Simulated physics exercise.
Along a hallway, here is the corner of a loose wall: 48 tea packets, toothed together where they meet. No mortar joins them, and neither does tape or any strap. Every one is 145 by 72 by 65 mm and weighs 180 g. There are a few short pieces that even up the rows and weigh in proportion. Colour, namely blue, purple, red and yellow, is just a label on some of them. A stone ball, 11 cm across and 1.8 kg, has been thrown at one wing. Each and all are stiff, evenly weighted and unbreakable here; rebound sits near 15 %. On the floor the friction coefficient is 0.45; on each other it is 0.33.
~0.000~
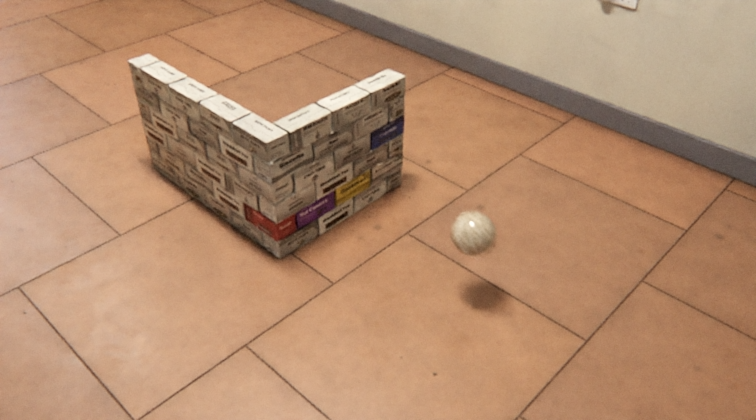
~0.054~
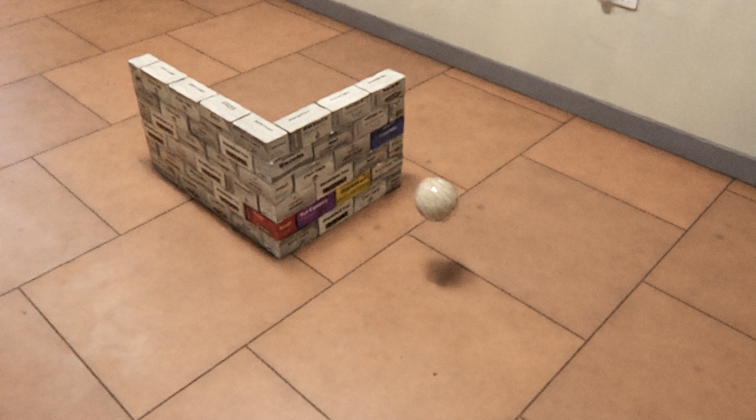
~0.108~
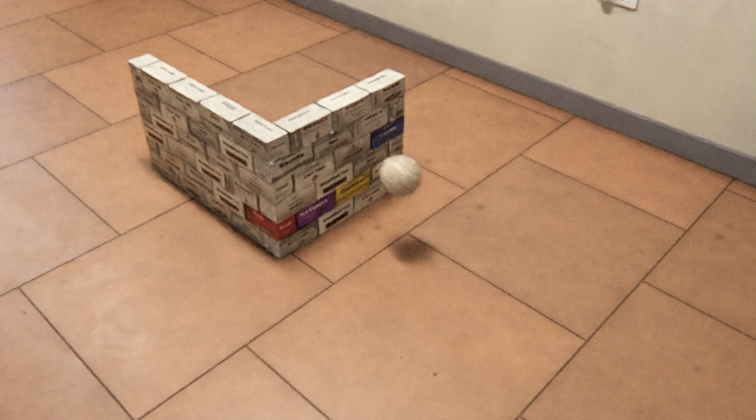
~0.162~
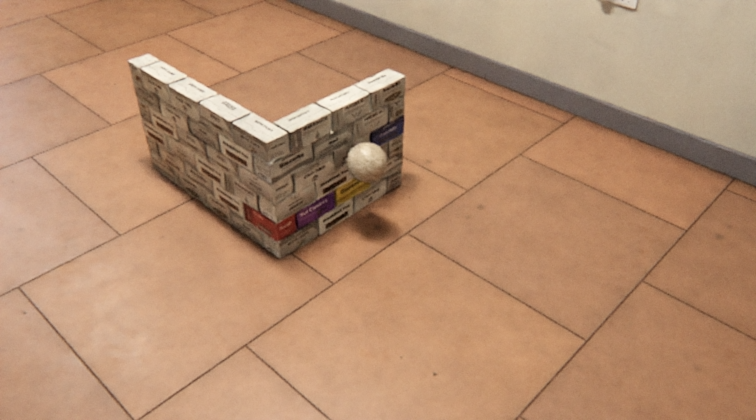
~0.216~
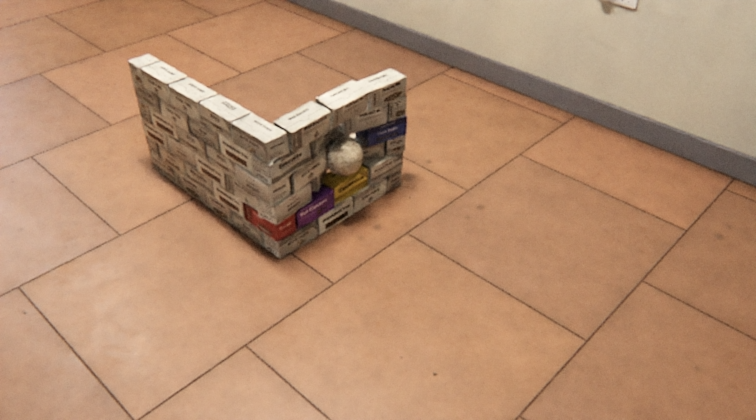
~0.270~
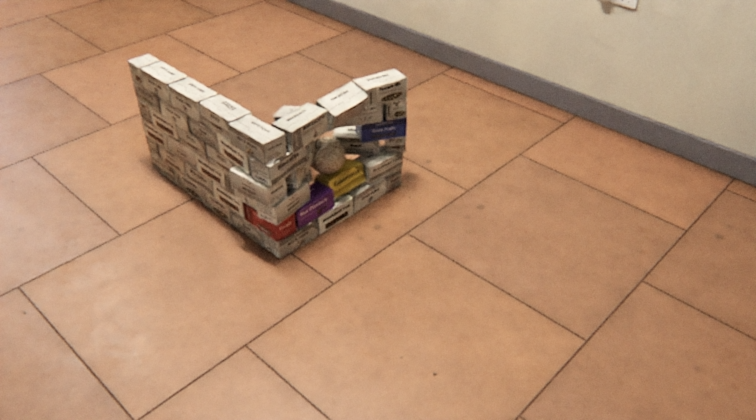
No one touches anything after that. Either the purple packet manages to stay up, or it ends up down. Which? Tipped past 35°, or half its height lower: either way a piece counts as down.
It manages.
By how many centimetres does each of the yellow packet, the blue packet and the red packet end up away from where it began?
From start to finish: Yellow 20, blue 32, red 0 centimetres.
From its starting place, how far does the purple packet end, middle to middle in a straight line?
It ends around 1 cm from its start.
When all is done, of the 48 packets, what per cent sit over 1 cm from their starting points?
30 % shifted.
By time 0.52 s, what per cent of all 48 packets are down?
10 percent by then.
Around 0.34 s, ball still moving; 4 of the 48 packets down; purple packet unmoved; yellow packet on its side.
Around 0.52 s, ball still moving; 5 of the 48 packets down; purple packet displaced 5 mm; yellow packet upside down.
Around 0.76 s, ball still moving; 12 of the 48 packets down; purple packet unmoved; yellow packet upside down.
Finally (1.7 s), ball rolling away; 12 of the 48 packets down; purple packet unmoved; yellow packet upside down; blue packet upside down. Seen by the last camera, middles, purple packet near (308, 204), yellow packet near (304, 176).
